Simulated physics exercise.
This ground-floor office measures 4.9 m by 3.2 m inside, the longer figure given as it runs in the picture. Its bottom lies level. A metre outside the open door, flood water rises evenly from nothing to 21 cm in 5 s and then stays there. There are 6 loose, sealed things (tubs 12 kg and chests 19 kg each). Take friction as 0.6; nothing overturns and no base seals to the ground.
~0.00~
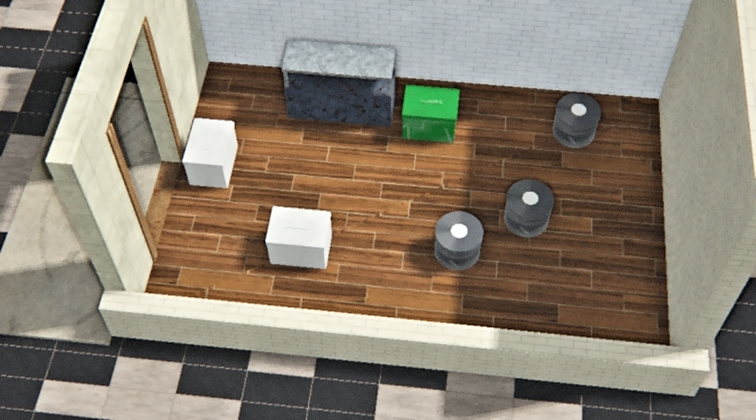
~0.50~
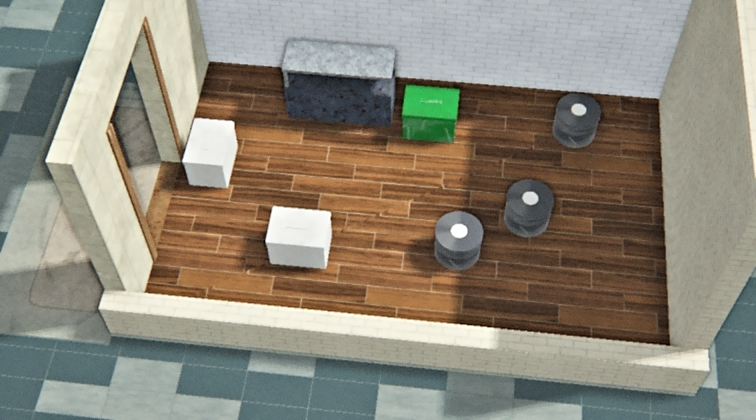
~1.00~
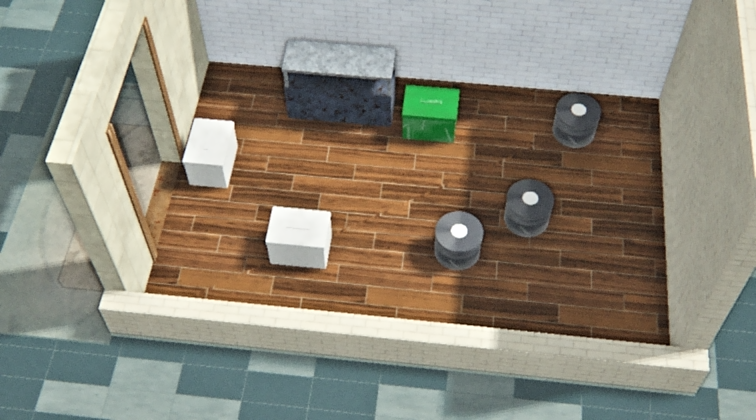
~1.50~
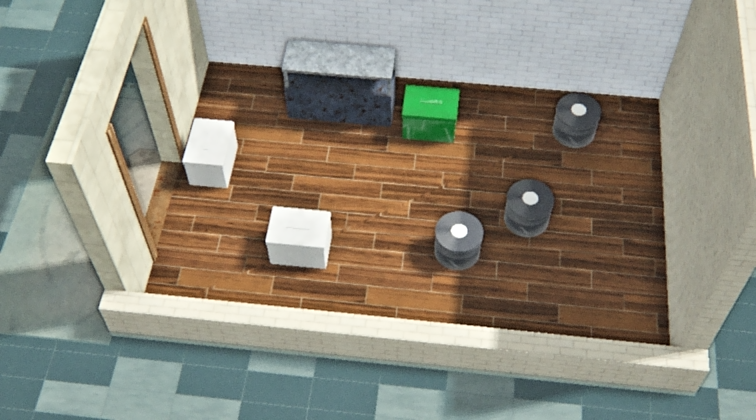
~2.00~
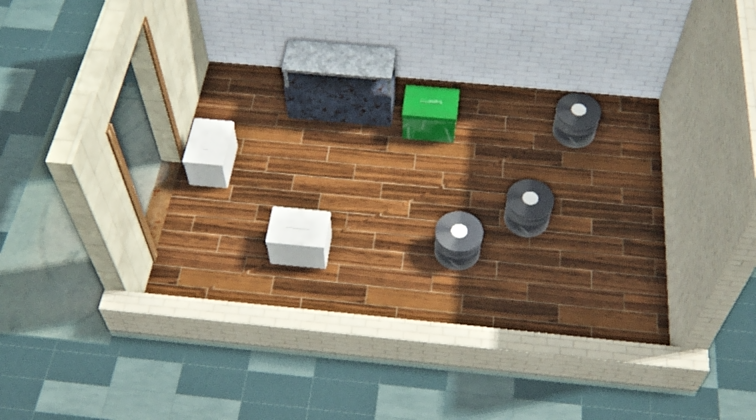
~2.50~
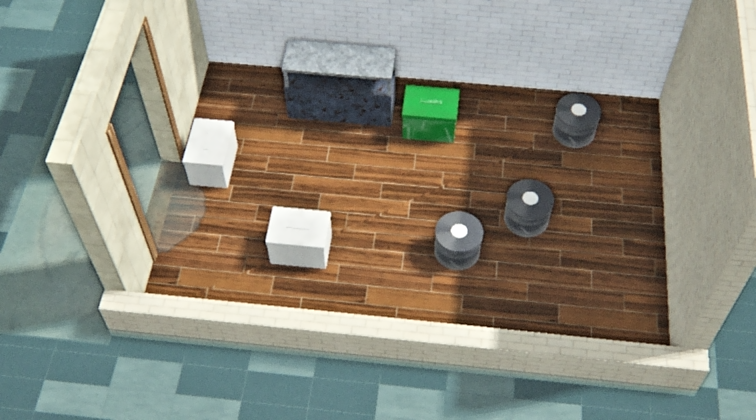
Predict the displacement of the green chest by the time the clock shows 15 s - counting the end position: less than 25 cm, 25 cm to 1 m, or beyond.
The green chest is nudged along.
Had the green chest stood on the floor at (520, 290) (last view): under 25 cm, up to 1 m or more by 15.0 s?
It moves a short way.
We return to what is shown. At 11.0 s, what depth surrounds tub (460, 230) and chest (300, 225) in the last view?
Roughly 7 and 8 cm.
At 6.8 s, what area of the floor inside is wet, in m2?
About 11.0 m2.
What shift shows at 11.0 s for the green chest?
Roughly 0 cm by then.
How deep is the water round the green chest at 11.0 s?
Roughly 7 cm.
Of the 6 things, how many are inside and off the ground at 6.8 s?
I count 0.
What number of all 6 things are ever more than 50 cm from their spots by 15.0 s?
I count 6.
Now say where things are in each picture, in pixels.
The first frame shows the green chest at (431, 102), on the bottom; 0.0 m2 under water; 0 of 6 have shifted.
The second frame shows the green chest at (431, 102) rests on the ground; 0.0 m2 under water; 0 of 6 have shifted.
The third frame shows the green chest at (431, 102), on the bottom; 0.0 m2 under water; 0 of 6 have shifted.
The fourth frame shows the green chest at (431, 102), on the bottom; water covers 0.0 m2; 0 of 6 have shifted.
The fifth frame shows the green chest at (431, 102) rests on the ground; water covers 0.0 m2; 0 of 6 have shifted.
The sixth frame shows the green chest at (431, 102) rests on the ground; 0.2 m2 under water; 0 of 6 have shifted.
After 3.5 s the green chest is near (431, 102), 0.0 m from its start, aground; 0 afloat.
After 6.8 s the green chest is near (431, 102), 0.0 m from its start, aground; 0 afloat.
After 11.0 s the green chest is near (431, 102), 0.0 m from its start, aground; 3 afloat.
After 15.0 s the green chest is near (406, 148), 0.7 m from its start, afloat; 6 afloat.
